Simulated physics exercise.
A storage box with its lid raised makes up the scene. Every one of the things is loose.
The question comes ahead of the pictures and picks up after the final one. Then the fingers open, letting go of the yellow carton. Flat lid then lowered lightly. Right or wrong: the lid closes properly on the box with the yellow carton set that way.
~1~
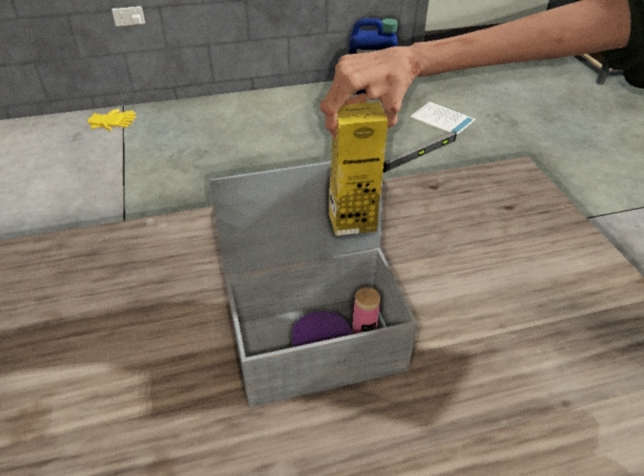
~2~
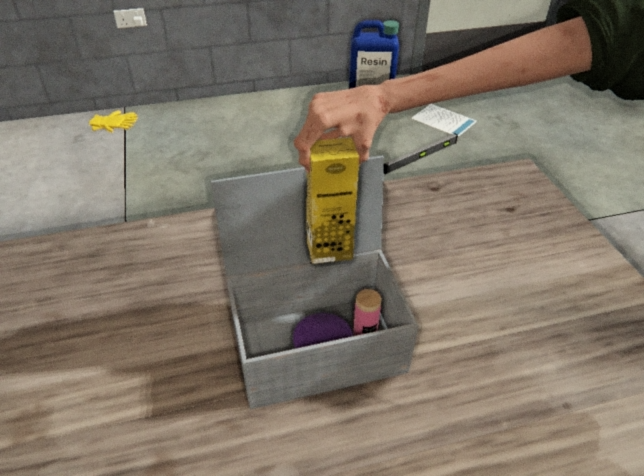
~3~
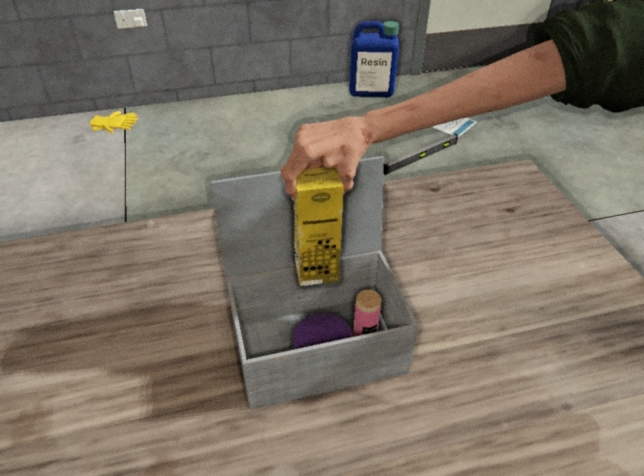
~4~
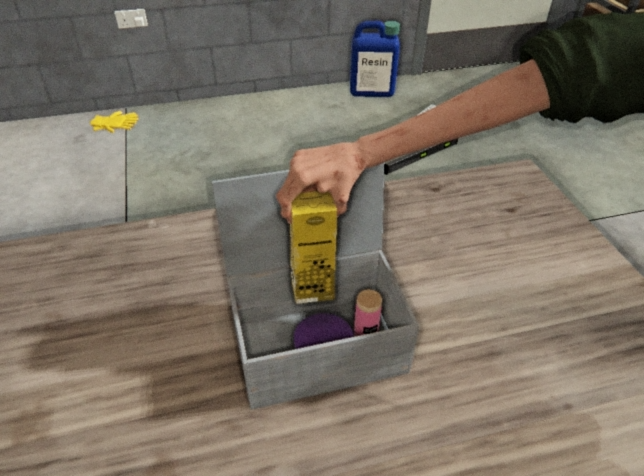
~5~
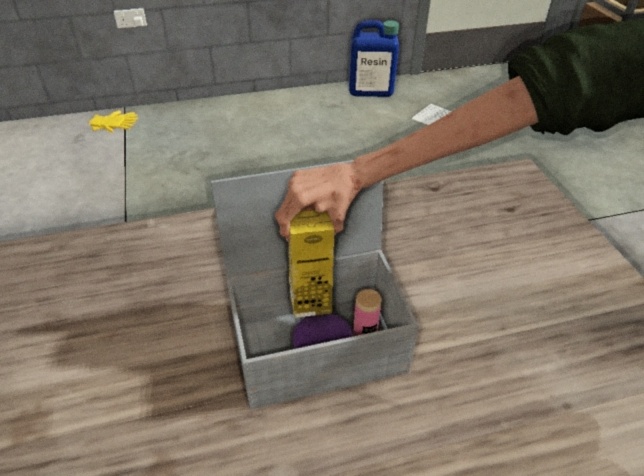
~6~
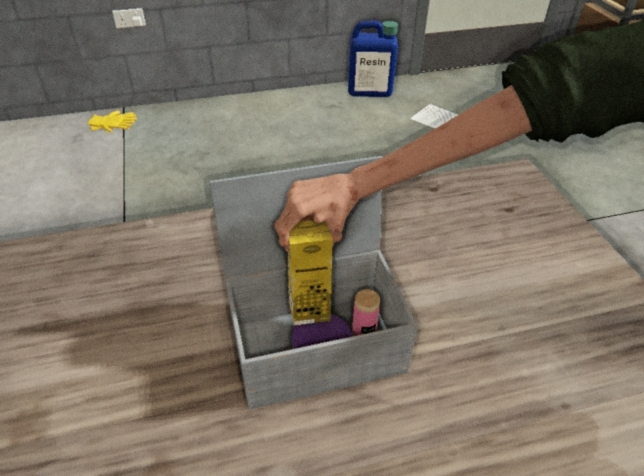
Wrong.
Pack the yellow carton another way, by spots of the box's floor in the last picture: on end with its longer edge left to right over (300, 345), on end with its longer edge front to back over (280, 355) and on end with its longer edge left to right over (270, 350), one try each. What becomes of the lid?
So, one: It remains raised; two: It remains raised; three: It remains raised.
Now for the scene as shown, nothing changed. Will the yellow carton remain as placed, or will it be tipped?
It ends up leaning.
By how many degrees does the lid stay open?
Measured angle - around 80°.
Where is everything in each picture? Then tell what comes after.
In the first frame, on its way; yellow carton (356, 173); pink shaker (366, 315).
In the second frame, on its way; yellow carton (331, 204); pink shaker (367, 317).
In the third frame, on its way; yellow carton (317, 230); pink shaker (367, 317).
In the fourth frame, on its way; yellow carton (313, 250); pink shaker (368, 317).
In the fifth frame, on its way; yellow carton (311, 266); pink shaker (367, 317).
In the sixth frame, put in, still held; yellow carton (309, 275); pink shaker (366, 317).
Then, 0.40 s past the last view, yellow carton rocked 16° from its first pose near (303, 267).
Then, 2.30 s past the last view, lid 80° above the rim; yellow carton rocked 17° from its first pose near (303, 266).
Then, 4.30 s past the last view, yellow carton resting near (303, 266).
Finally, lid 80° above the rim; left askew, yellow carton; the other 2 still in place. Final places as the last picture's camera would see them, yellow carton near (302, 267).
